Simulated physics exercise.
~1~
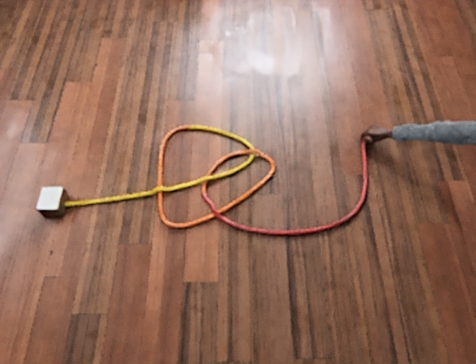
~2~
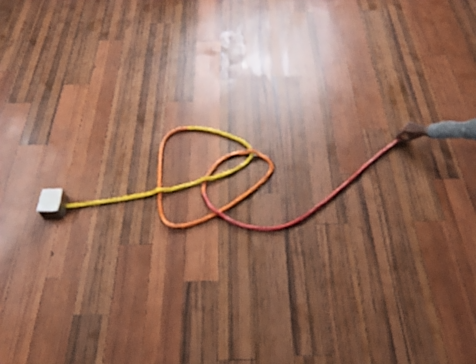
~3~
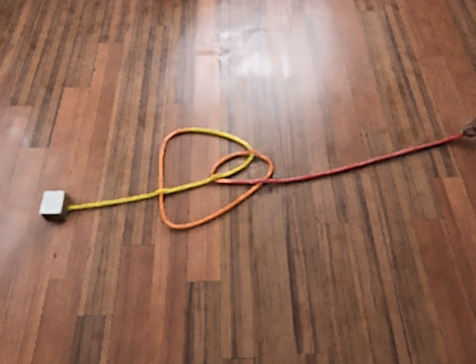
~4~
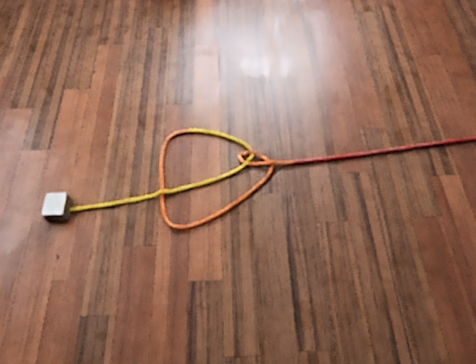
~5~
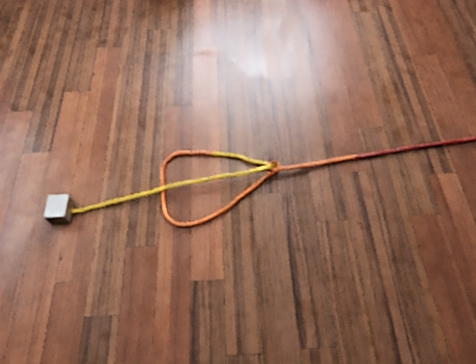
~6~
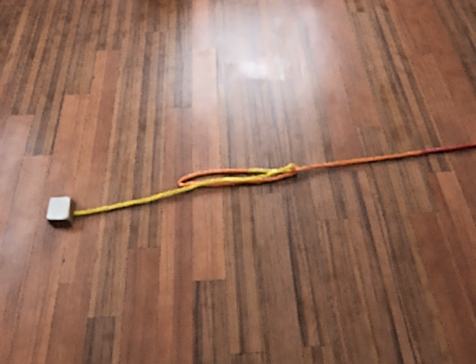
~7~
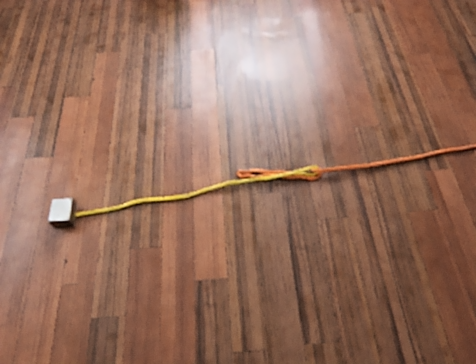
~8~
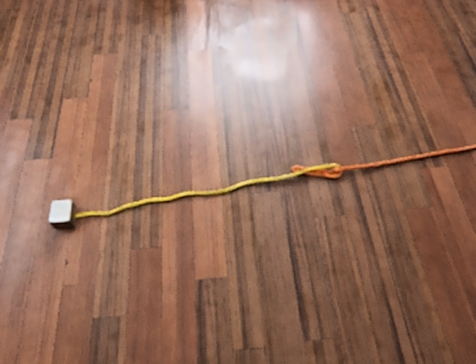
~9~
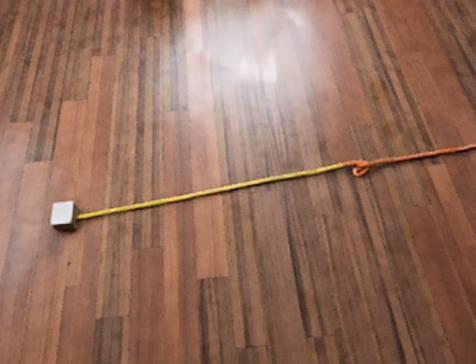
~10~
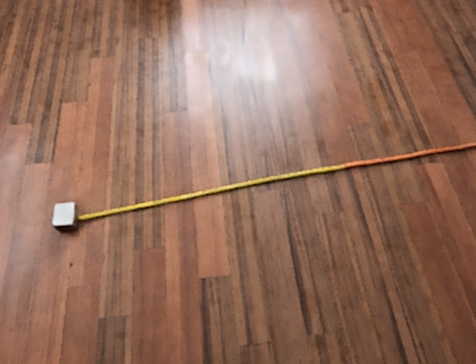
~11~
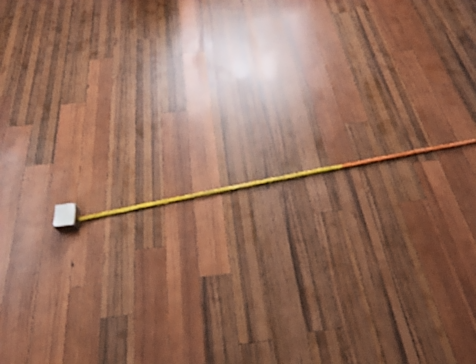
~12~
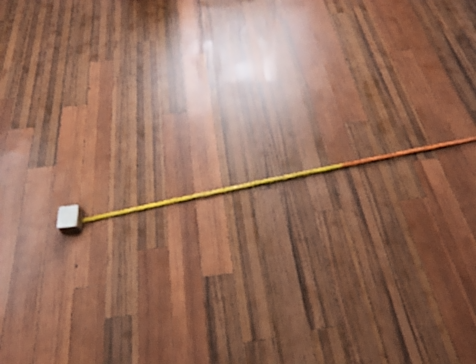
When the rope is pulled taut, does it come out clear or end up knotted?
It comes out clear. The loops shrink and slip away, leaving the rope in a straight line with no knot.
